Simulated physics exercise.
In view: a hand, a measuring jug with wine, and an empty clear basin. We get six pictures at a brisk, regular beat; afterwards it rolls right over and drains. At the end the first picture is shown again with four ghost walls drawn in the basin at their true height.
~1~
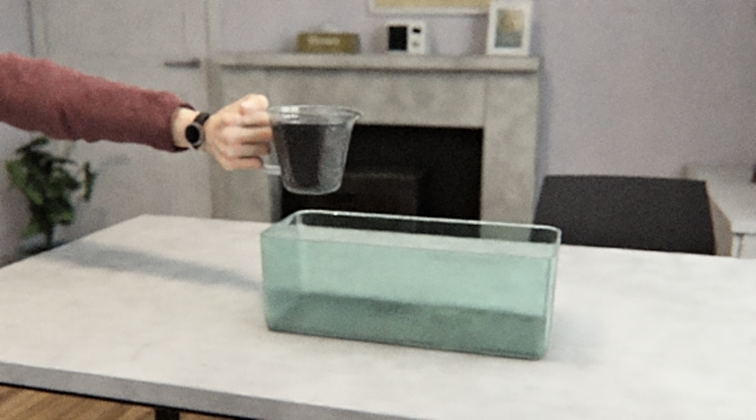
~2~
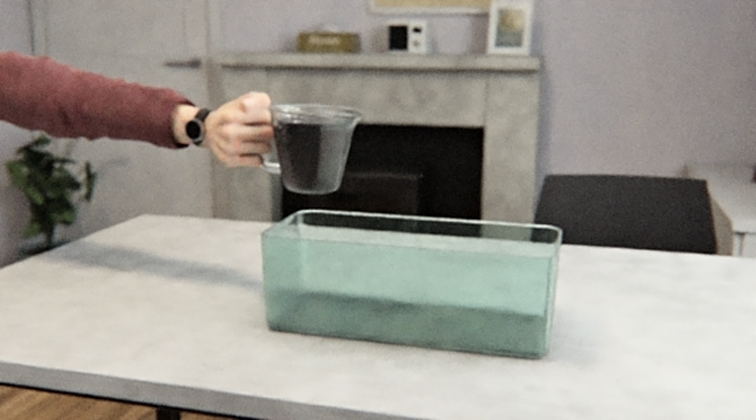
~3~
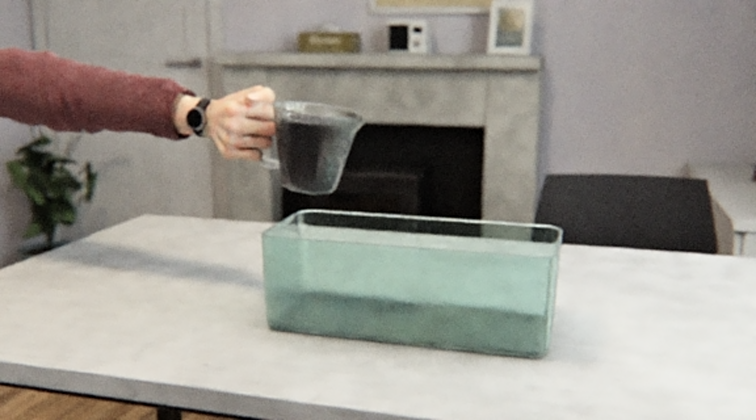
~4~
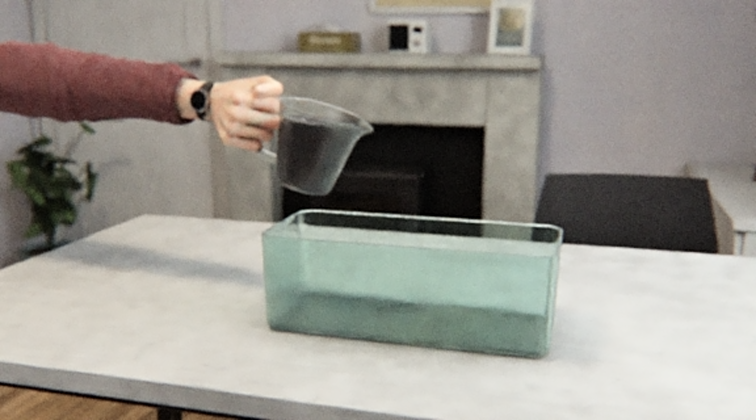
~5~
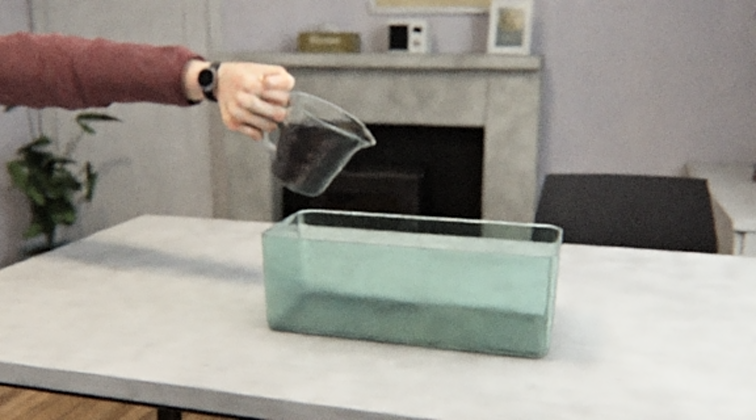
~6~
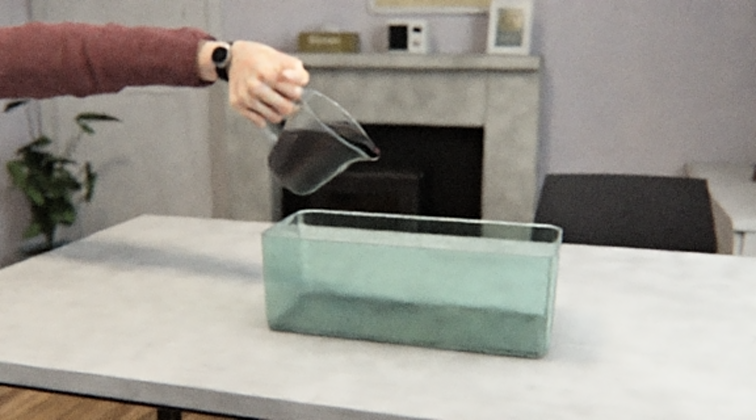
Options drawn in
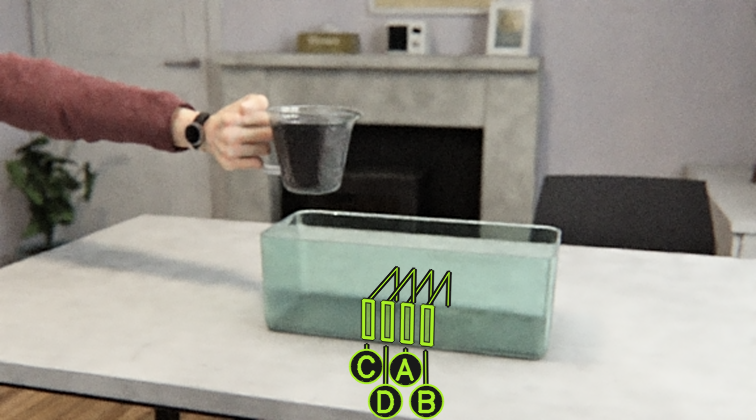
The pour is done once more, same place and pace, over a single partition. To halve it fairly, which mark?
C beats the others.
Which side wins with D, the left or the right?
More ends on the left.
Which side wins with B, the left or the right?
More ends on the left.
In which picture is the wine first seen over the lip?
In picture 6.
In lime, A at (405, 349); B at (425, 351); C at (366, 344); D at (386, 346).
With A, about 90 % ends left of the wall and 7 % right of it; 3 % is lost outside.
With B, about 92 % ends left of the wall and 5 % right of it; 3 % is lost outside.
With C, about 50 % ends left of the wall and 49 % right of it.
With D, about 71 % ends left of the wall and 28 % right of it.
